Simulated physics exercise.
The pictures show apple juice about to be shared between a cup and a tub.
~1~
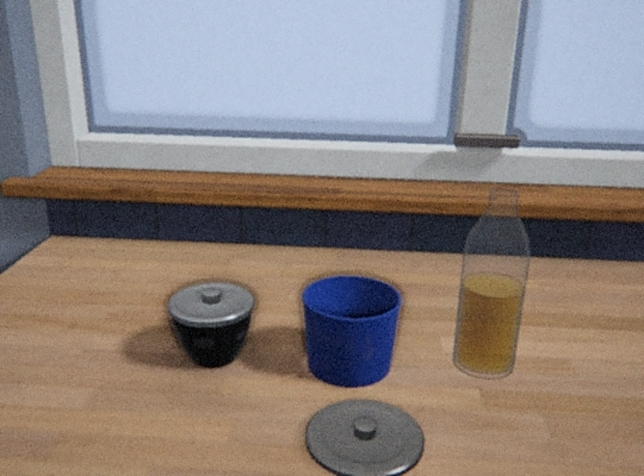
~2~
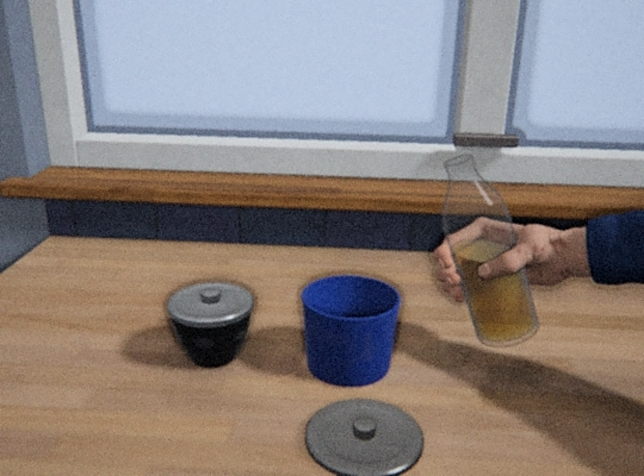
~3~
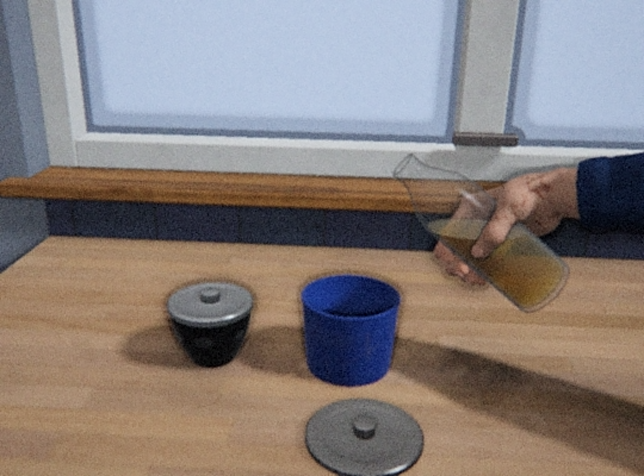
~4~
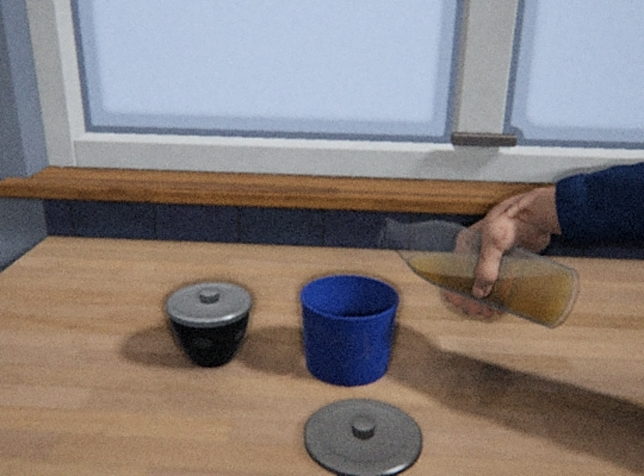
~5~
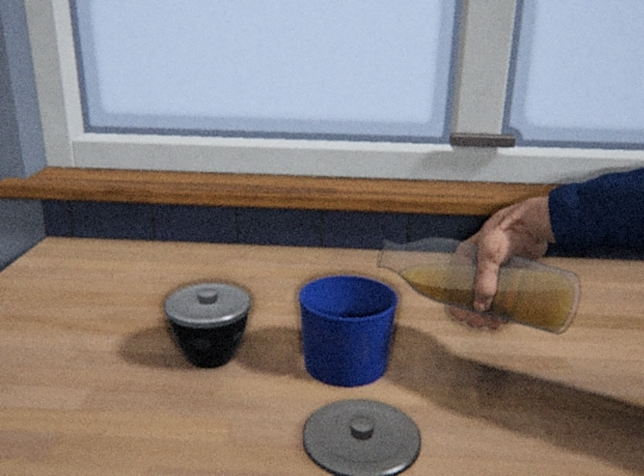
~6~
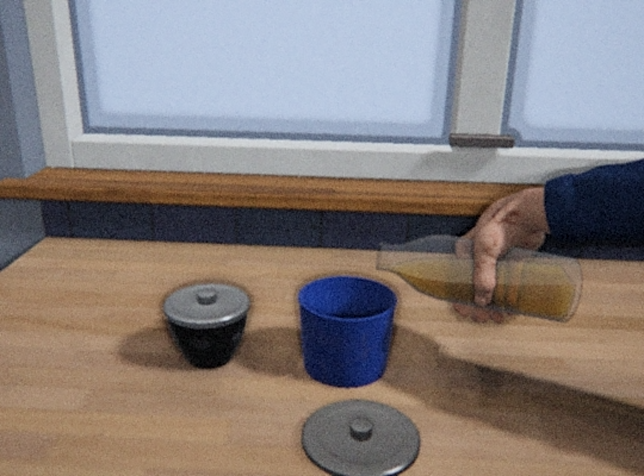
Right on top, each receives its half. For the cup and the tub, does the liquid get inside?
As I see it, the cup lets none in; the tub gathers it.
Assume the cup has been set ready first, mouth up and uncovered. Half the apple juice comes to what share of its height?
Going by my count, 75 in a hundred.
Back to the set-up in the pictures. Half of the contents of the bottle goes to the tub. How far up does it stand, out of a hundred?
Roughly 30%.
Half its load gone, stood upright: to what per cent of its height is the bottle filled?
About 25 per cent of the height.
Soon after, the apple juice goes into the tub.
Later, it hits the lid of the cup and runs off.
In the end, the tub has its share inside; the cup is empty, in a puddle.
